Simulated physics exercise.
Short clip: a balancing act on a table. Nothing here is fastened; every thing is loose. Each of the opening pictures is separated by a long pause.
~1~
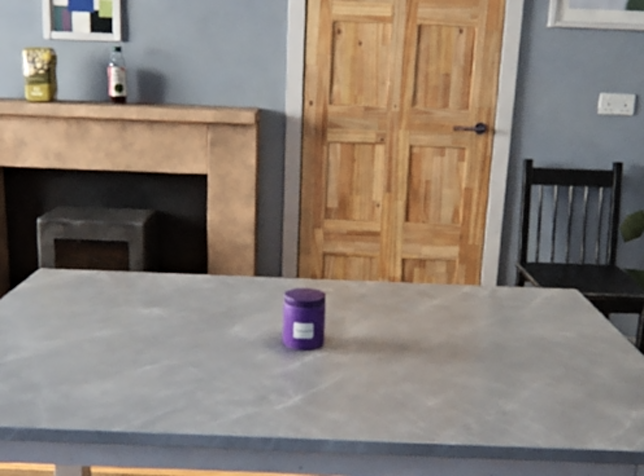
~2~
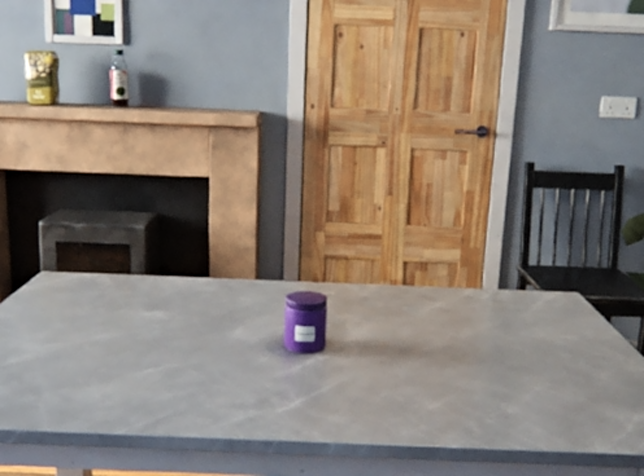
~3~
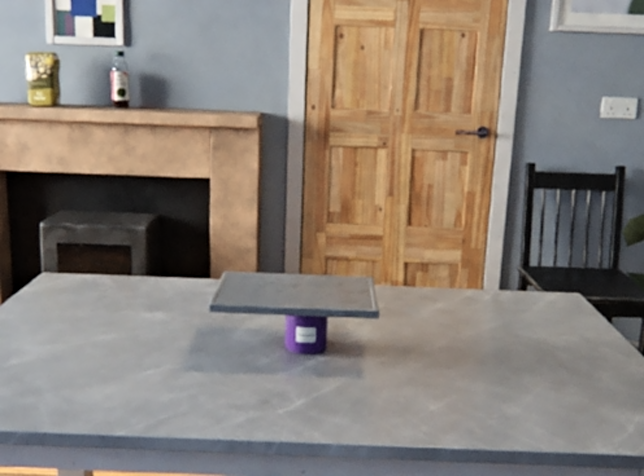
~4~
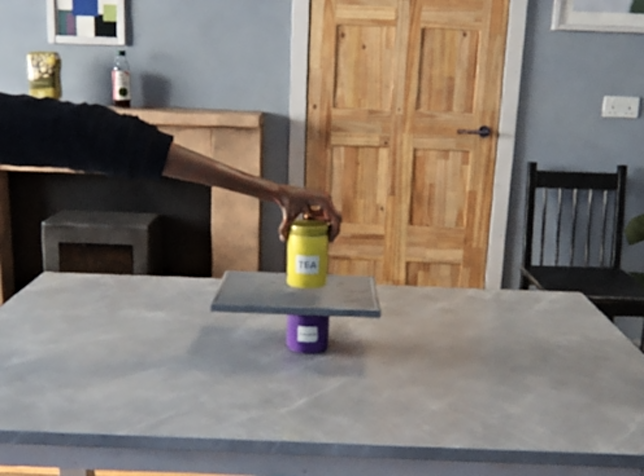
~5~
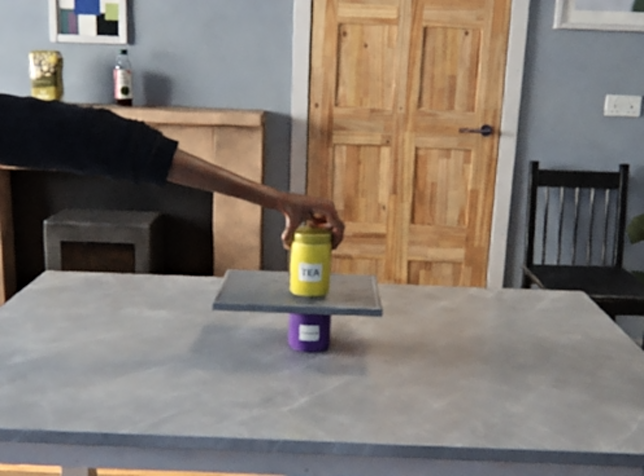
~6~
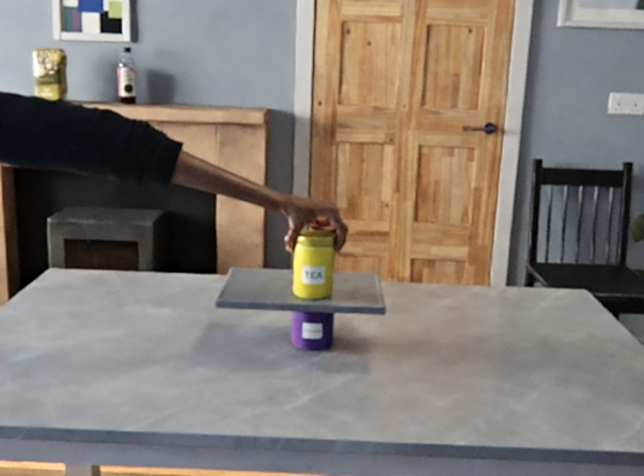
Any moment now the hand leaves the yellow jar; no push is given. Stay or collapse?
The stack supports it.
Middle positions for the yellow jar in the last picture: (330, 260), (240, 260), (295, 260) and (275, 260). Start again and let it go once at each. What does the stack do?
Try 1: Stable; try 2: Collapse; try 3: Stable; try 4: Collapse.
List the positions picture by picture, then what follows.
The last thing is not in view yet, in the first frame.
The last thing is not in view yet, in the second frame.
The last thing is not in view yet; grey lid (296, 294), in the third frame.
Still above its spot; yellow jar (308, 254); grey lid (298, 293), in the fourth frame.
Still above its spot; yellow jar (311, 261); grey lid (300, 292), in the fifth frame.
In place under the hand; yellow jar (314, 264); grey lid (303, 290), in the sixth frame.
Then, 0.20 s later than the last frame, all is still.
Then, 0.40 s later than the last frame, yellow jar resting near (314, 264).
When it is over, all 3 as before. End places, in pixels of the last picture, yellow jar near (314, 264). The stack stays up.
